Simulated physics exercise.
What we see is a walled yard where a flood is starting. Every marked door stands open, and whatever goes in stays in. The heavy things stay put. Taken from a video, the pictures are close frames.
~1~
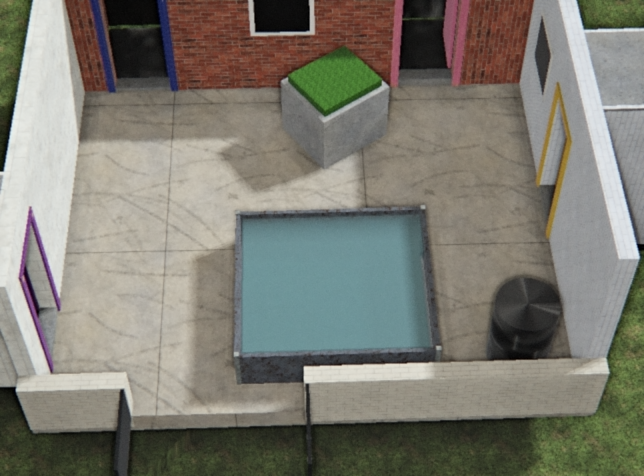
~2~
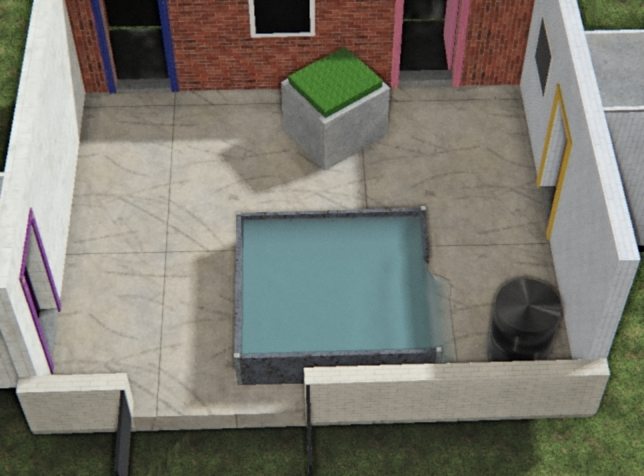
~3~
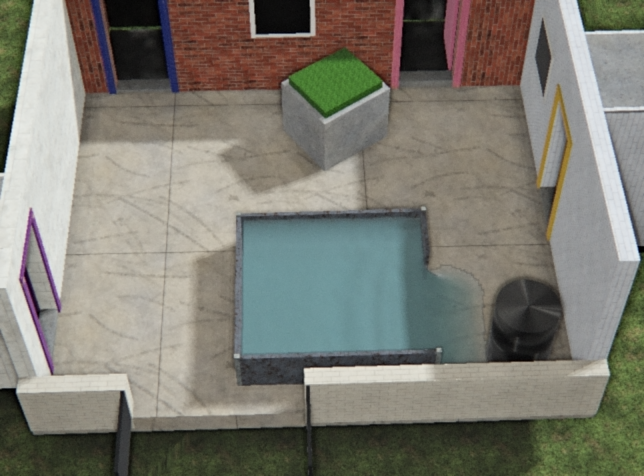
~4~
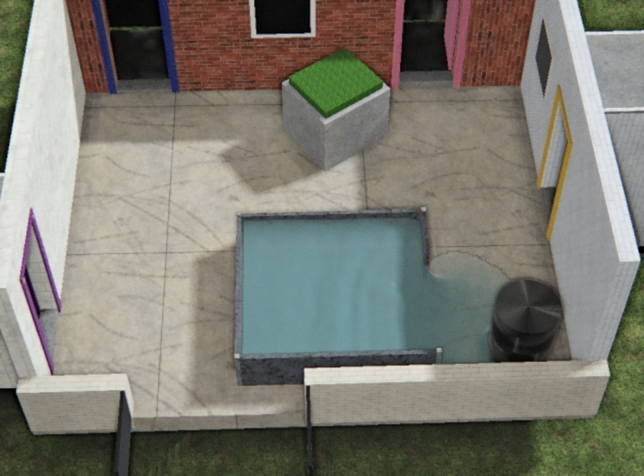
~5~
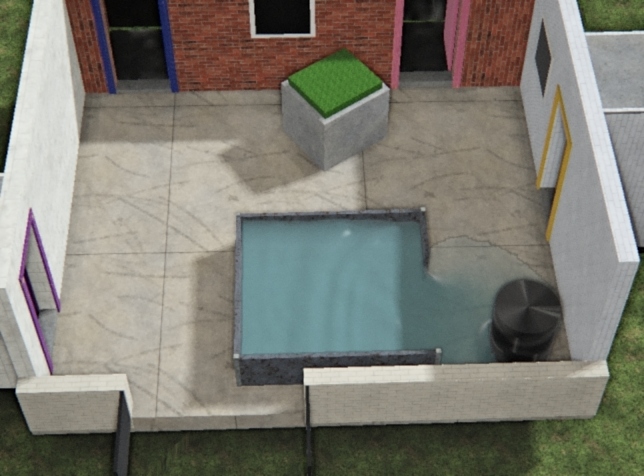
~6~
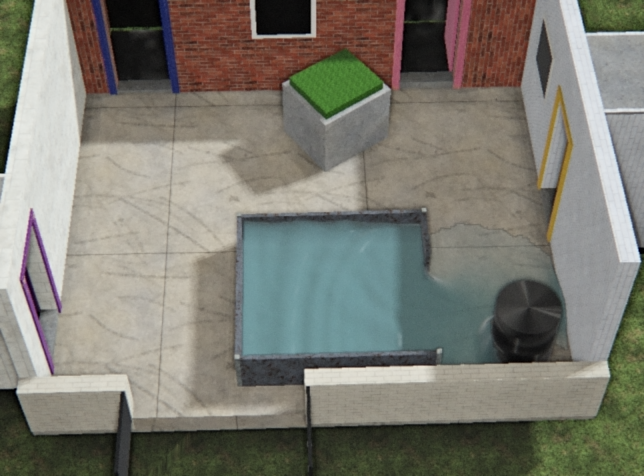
A walled yard held a square tank of still, blue-green water, then the water poured out through a gap in its right side and spread across the paving around the dark round drum.
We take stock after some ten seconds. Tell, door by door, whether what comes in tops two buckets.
The pink door lets too much in there. The blue door lets in little enough there. The yellow door lets too much in there. The purple door lets in little enough there.
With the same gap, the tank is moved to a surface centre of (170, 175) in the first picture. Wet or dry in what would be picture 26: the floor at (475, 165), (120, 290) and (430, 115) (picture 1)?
Going through them in that order: Waterlogged, still bare and waterlogged.
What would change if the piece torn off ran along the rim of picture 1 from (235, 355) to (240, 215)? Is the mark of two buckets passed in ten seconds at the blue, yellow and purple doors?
The blue one exceeds the limit, the yellow one falls short and the purple one exceeds the limit.
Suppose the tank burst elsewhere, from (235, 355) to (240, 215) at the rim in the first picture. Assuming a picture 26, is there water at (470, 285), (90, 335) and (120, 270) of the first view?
So: Spared, then wetted, then wetted.
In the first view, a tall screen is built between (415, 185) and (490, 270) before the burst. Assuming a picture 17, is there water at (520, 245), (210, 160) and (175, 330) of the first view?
Point by point: First submerged, second not reached, third not reached.
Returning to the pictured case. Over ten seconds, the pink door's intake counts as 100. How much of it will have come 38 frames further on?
About 75 per cent.
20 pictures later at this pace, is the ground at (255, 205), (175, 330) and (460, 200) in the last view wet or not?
In that order the points end up high and dry, high and dry and soaked.
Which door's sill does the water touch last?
Result: The blue one.
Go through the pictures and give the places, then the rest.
The first frame shows still water in the water tank at (334, 282).
In the second frame, the front is at a hidden place, out from the gap at (429, 316).
In the third frame, the front is at a hidden place, out from the gap at (428, 319).
In the fourth frame, water pours out at (429, 320) and has run to (504, 281).
In the fifth frame, water pours out at (428, 321) and has run to a hidden place.
In the sixth frame, water pours out at (429, 321) and has run to (551, 264).
A moment on, water covers 15 % of the floor; the pink door not reached, the blue door not reached, the yellow door under two buckets in, the purple door not reached.
Next, water covers 25 % of the floor; the pink door not reached, the blue door not reached, the yellow door over two buckets in, the purple door not reached.
Then, water covers 40 % of the floor; the pink door under two buckets in, the blue door not reached, the yellow door far over two buckets in, the purple door not reached.
Later, water covers 65 % of the floor; the pink door far over two buckets in, the blue door wet at the sill, nothing in, the yellow door far over two buckets in, the purple door wet at the sill, nothing in.
In the end, water covers 90 % of the floor; the pink door far over two buckets in, the blue door wet at the sill, nothing in, the yellow door far over two buckets in, the purple door wet at the sill, nothing in.
